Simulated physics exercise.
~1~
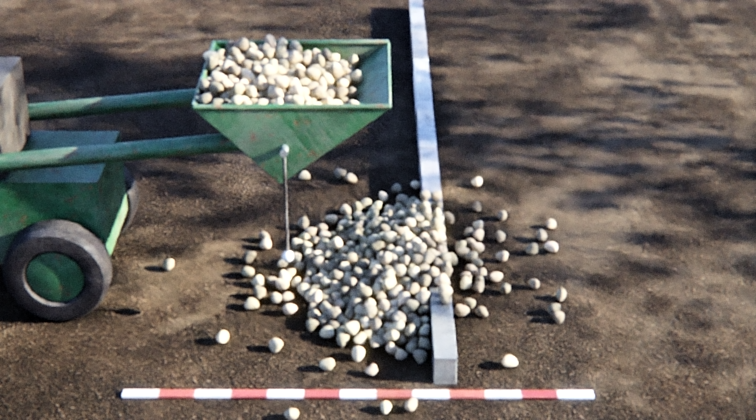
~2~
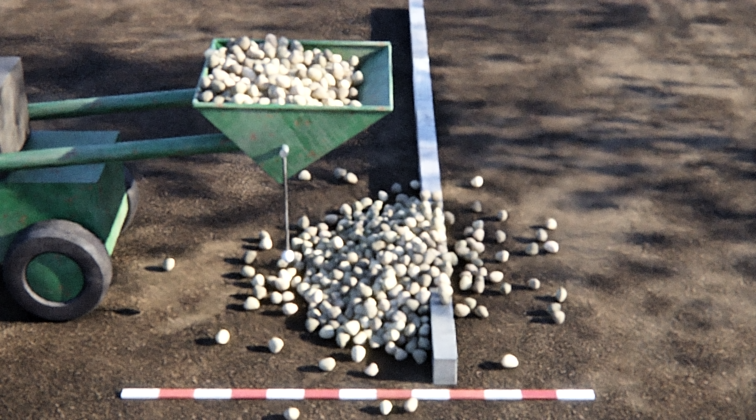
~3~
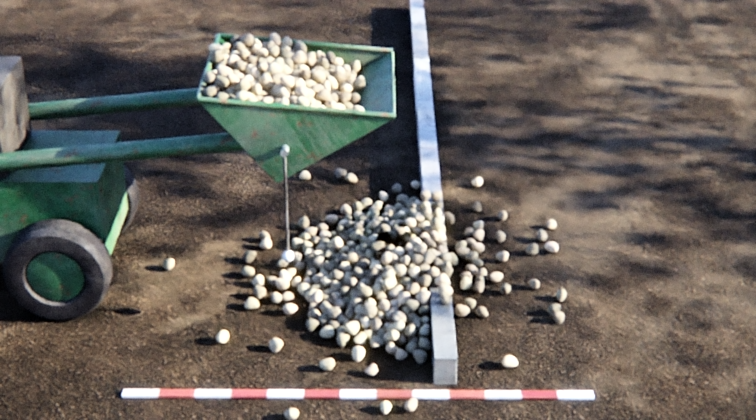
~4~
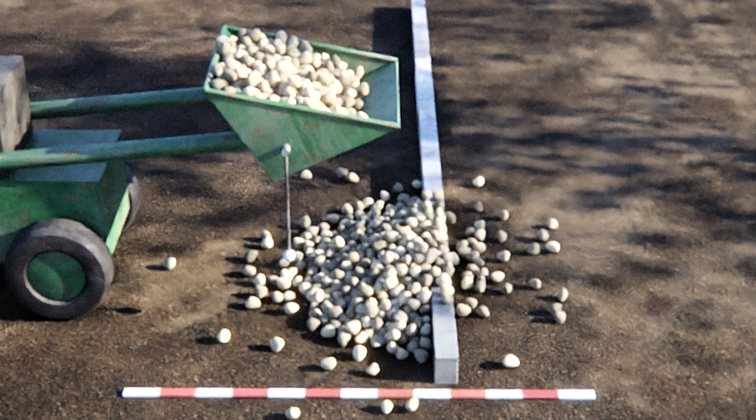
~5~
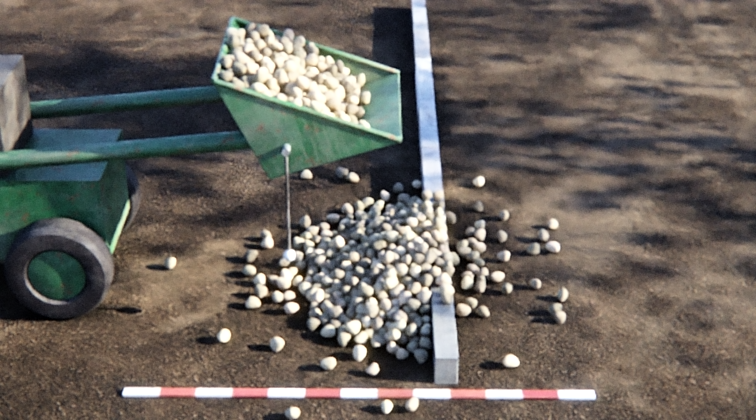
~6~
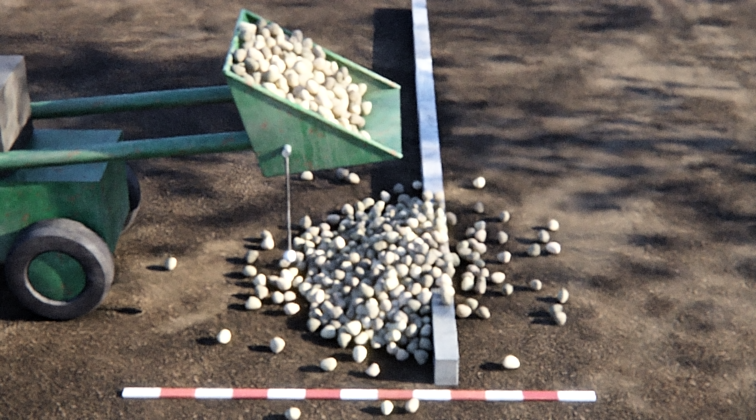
A green bucket full of pale stones tilts down to the right above a loose pile.
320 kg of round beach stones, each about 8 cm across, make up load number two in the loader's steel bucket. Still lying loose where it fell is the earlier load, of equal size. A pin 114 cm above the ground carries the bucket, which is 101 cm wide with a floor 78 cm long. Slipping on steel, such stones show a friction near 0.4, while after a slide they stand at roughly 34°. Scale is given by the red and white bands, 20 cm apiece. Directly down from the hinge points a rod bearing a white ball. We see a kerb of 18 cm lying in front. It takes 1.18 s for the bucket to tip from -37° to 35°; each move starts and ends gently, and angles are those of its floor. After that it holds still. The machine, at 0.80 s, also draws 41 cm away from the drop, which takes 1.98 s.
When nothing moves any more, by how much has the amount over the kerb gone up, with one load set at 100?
It has gone up by about 35 per cent of a load.
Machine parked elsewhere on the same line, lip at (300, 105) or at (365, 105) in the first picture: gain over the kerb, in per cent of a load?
Case one about 0 %, case two about 20 %.
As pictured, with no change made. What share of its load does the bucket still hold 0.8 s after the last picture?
Still inside: Some 40 %.
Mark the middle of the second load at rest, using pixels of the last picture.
(406, 258).
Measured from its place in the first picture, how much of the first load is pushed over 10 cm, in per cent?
Roughly 20 percent.
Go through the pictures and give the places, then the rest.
In the first picture, the bucket is at -37°, its lip at (391, 107); the top of the load is at (240, 57). The earlier load is highest near (419, 238), 27 cm above ground level, 94 % on this side of the kerb, 7 % over the kerb.
In the second picture, lip at (392, 109), floor tilted -36°, highest stones at (241, 56).
In the third picture, the bucket is at -31°, its lip at (395, 117); the top of the load is at (238, 54).
In the fourth picture, the bucket is at -25°, its lip at (399, 127); the top of the load is at (238, 45).
In the fifth picture, the bucket is at -18°, its lip at (401, 141); the top of the load is at (245, 37).
In the sixth picture, the bucket is at -9°, its lip at (401, 157); the top of the load is at (254, 34).
Then, 0.4 s after the last picture the floor is at 23°; in per cent of one load, 99 in the bucket, 95 on this side of the kerb, 7 over the kerb; the foremost stones are at (550, 270).
Then, 0.8 s after the last picture the floor is at 35°; in per cent of one load, 40 in the bucket, 151 on this side of the kerb, 10 over the kerb; the foremost stones are at (550, 270).
Then, 2.7 s after the last picture the floor is at 35°; in per cent of one load, 0 in the bucket, 159 on this side of the kerb, 42 over the kerb; the foremost stones are at (713, 287).
Then, 5.3 s after the last picture the floor is at 35°; in per cent of one load, 0 in the bucket, 159 on this side of the kerb, 42 over the kerb; the foremost stones are at (713, 287). Net gain over the kerb, 35.
